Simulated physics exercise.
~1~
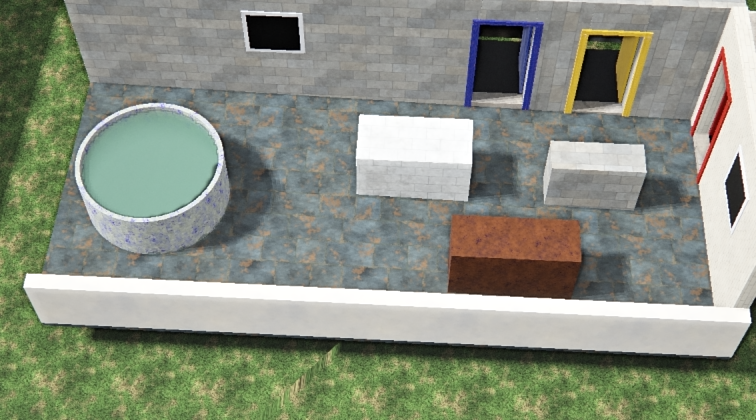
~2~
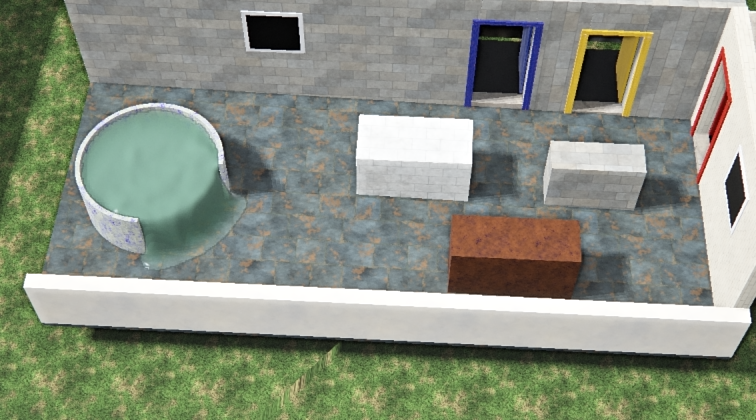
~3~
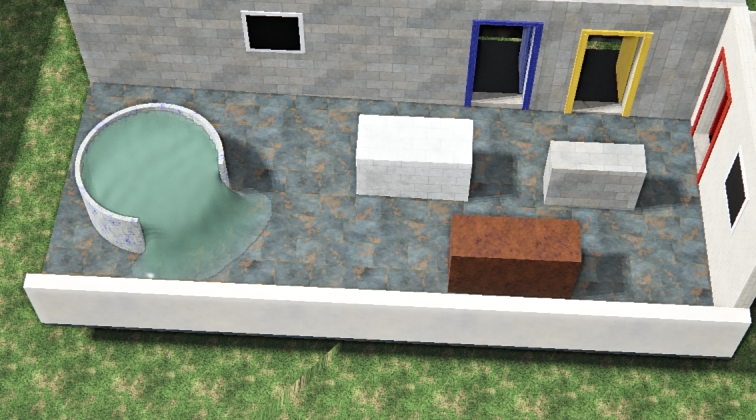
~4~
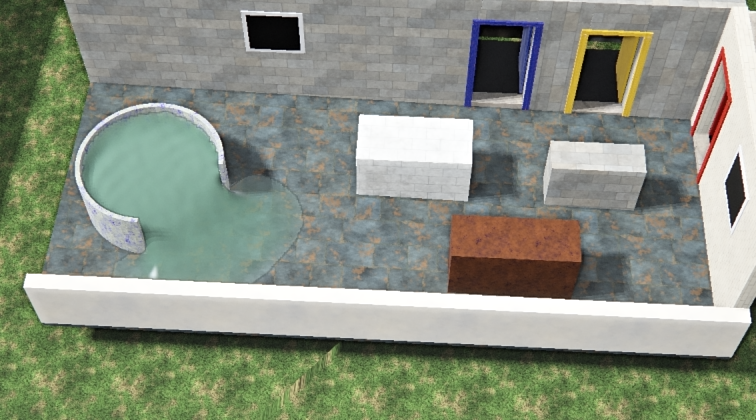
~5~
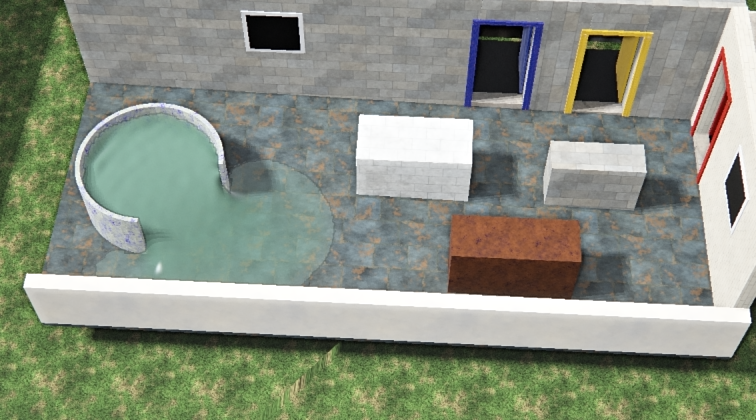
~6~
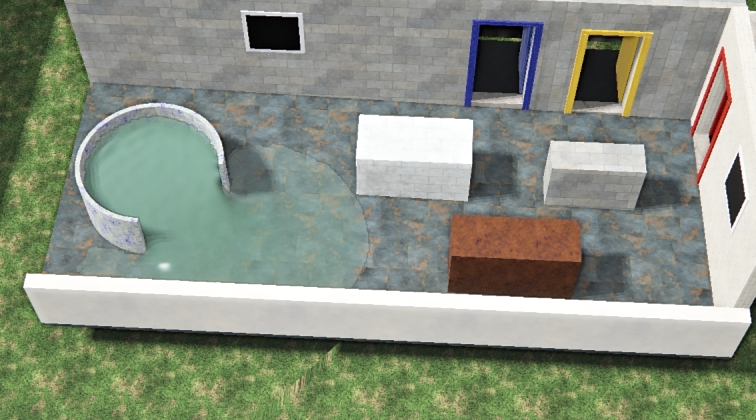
A round tank of green water bursts open and the water spreads rightward across the floor.
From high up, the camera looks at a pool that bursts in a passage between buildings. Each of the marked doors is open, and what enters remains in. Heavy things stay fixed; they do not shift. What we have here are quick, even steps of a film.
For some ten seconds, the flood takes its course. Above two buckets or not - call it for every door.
Blue door: Not above two buckets; red door: Above two buckets; yellow door: Above two buckets.
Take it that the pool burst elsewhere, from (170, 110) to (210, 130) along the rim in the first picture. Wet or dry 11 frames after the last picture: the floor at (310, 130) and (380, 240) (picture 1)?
Point one reached; point two not reached.
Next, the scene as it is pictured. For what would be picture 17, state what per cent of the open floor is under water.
My estimate is close to 45 per cent.
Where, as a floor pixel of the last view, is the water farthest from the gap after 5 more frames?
Roughly at (548, 324).
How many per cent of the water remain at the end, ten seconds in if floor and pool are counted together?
I'd estimate close to 84 per cent.
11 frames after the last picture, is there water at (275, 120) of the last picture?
Lab note - point status: Unflooded.
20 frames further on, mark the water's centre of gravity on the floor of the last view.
At roughly (382, 244).
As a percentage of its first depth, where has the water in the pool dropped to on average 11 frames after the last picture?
Around 32 percent.
A moment on, water covers 35 % of the floor; the blue door not reached, the red door not reached, the yellow door not reached.
Next, water covers 45 % of the floor; the blue door not reached, the red door not reached, the yellow door not reached.
Then, water covers 65 % of the floor; the blue door not reached, the red door wet at the sill, nothing in, the yellow door under two buckets in.
Later, water covers 80 % of the floor; the blue door wet at the sill, nothing in, the red door under two buckets in, the yellow door over two buckets in.
In the end, water covers 85 % of the floor; the blue door under two buckets in, the red door far over two buckets in, the yellow door far over two buckets in.
